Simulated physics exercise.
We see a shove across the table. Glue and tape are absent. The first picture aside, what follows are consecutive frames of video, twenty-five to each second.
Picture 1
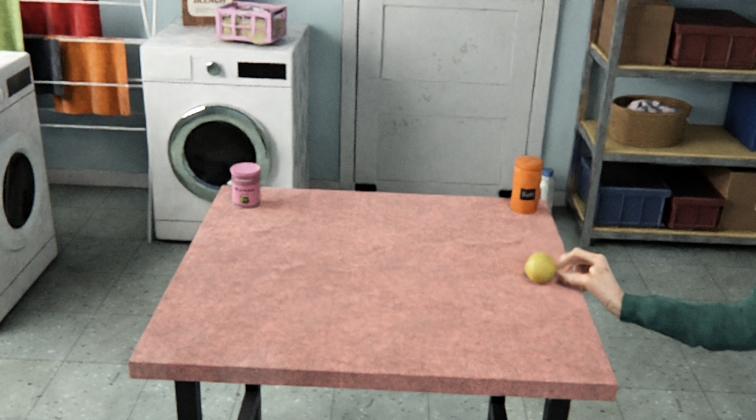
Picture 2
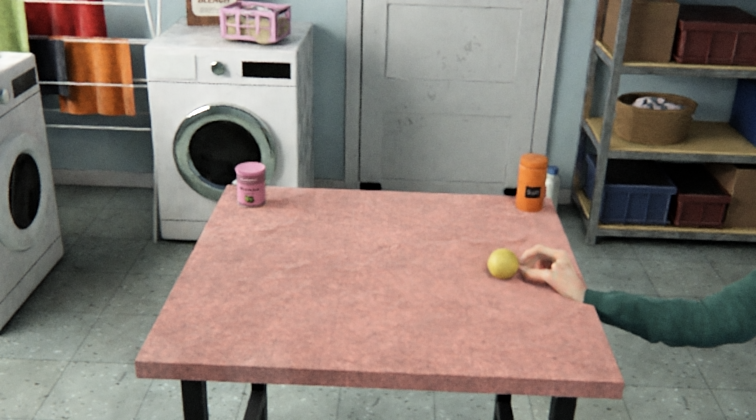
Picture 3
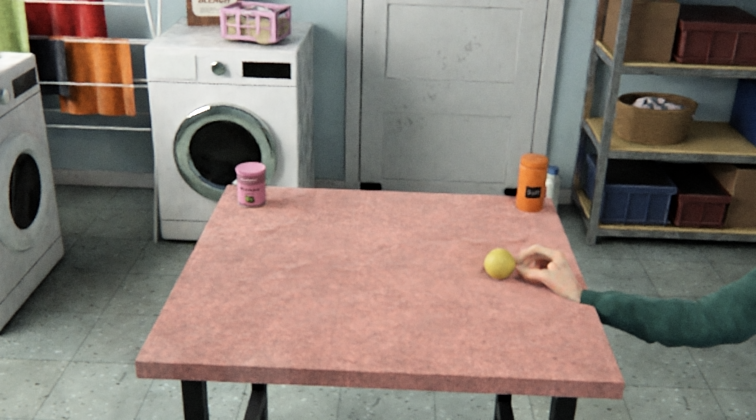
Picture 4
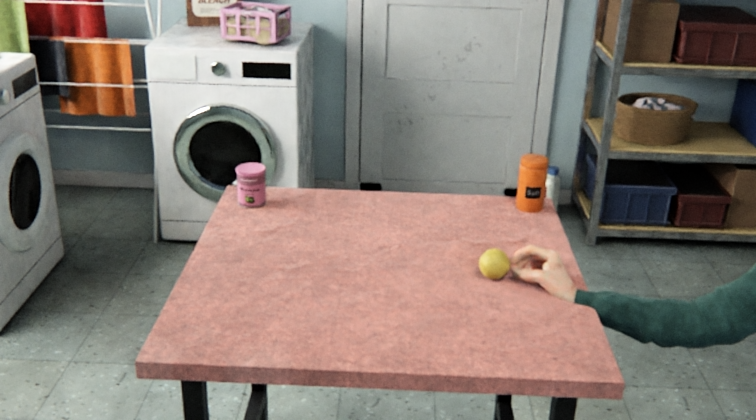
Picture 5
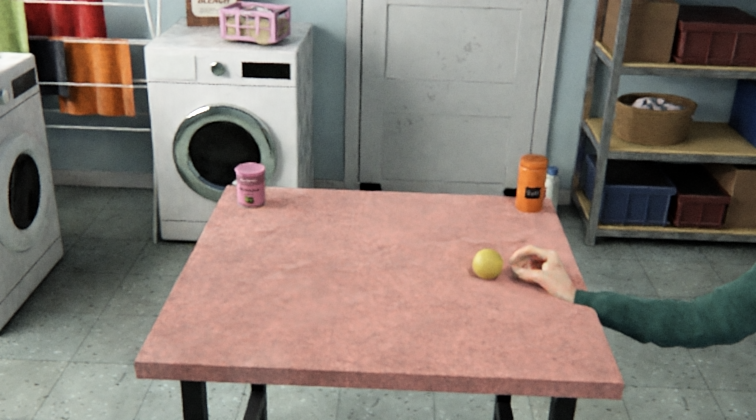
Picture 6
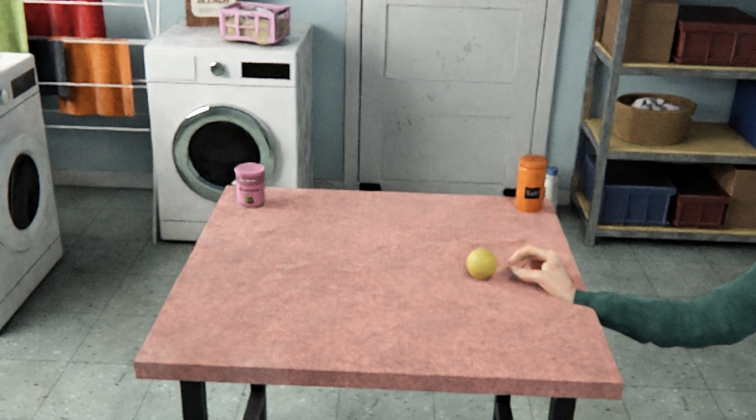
A hand pushing a yellow lemon leftward across a pink table, then staying behind as the lemon slides slightly farther left.
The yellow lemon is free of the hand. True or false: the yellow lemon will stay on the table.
True.
Then, 0.10 s later than the last frame, yellow lemon moved about its own width near (469, 264).
Then, 0.20 s later than the last frame, yellow lemon moved about its own width near (458, 263).
Then, 0.40 s later than the last frame, yellow lemon moved well along near (440, 263).
Then, 0.60 s later than the last frame, yellow lemon moved well along near (429, 262).
When it is over, moved from the start, yellow lemon. End places, in pixels of the last picture, yellow lemon near (423, 262).
